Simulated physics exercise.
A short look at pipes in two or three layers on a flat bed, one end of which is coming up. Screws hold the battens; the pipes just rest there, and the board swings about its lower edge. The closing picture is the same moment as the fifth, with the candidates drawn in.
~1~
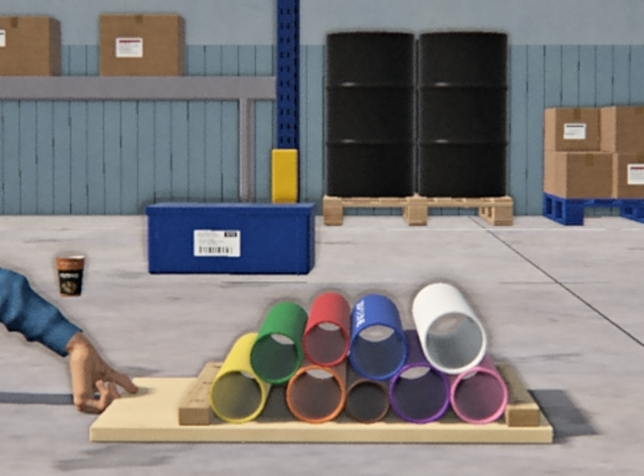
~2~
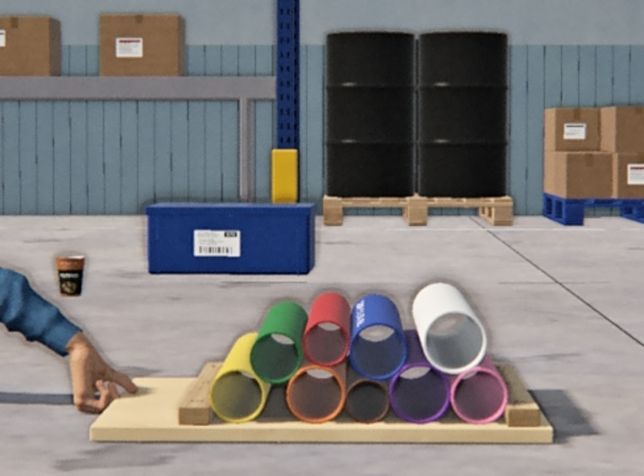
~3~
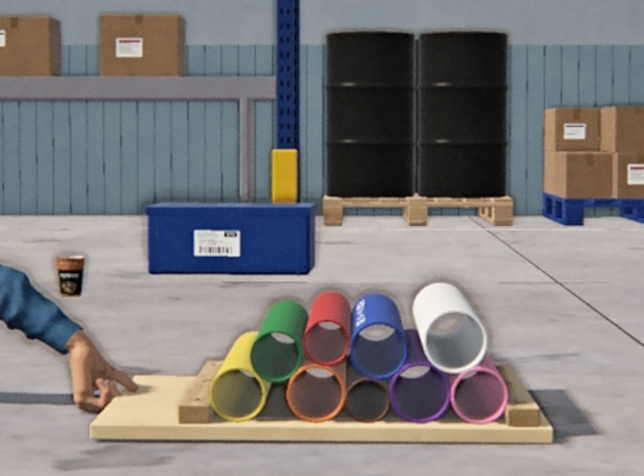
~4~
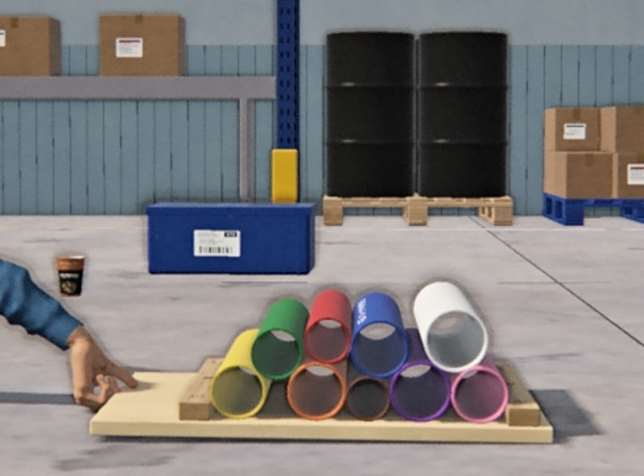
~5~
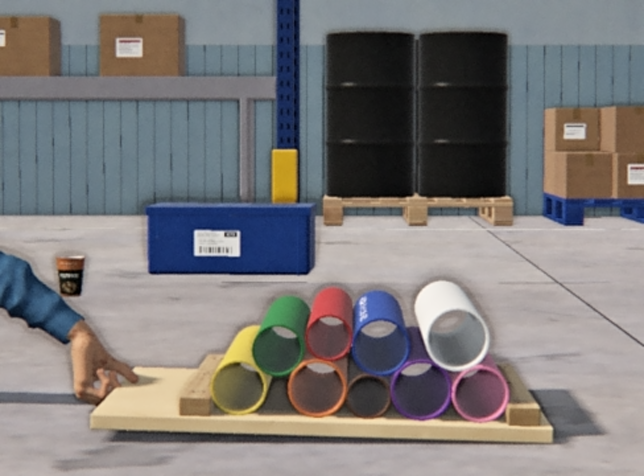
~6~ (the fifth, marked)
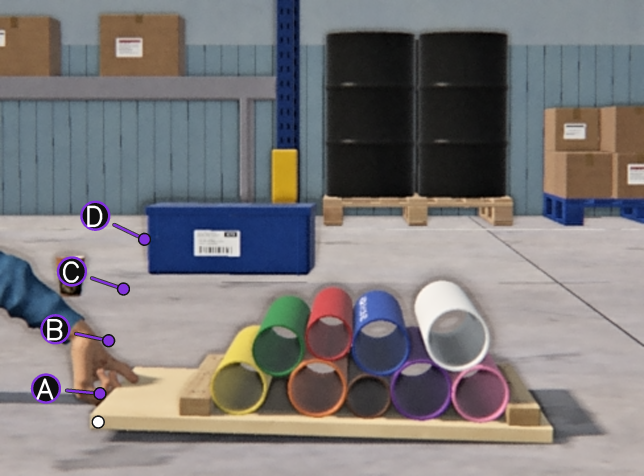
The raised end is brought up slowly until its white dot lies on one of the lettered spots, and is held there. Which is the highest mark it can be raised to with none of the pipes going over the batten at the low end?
Mark C is as high as it can go.
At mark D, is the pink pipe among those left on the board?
Yes.
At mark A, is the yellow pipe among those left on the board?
The yellow pipe: Yes.
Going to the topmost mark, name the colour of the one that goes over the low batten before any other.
The white one.
On the marked copy, A at (100, 394); B at (109, 341); C at (123, 289); D at (145, 240); the white dot at (99, 422).
Following C. Soon after the start, board at 14°.
Later, board at 19°.
In the end, board at 19°, none over the low batten.
As for the rest, A none over the low batten; B none over the low batten; D one over the low batten (white).
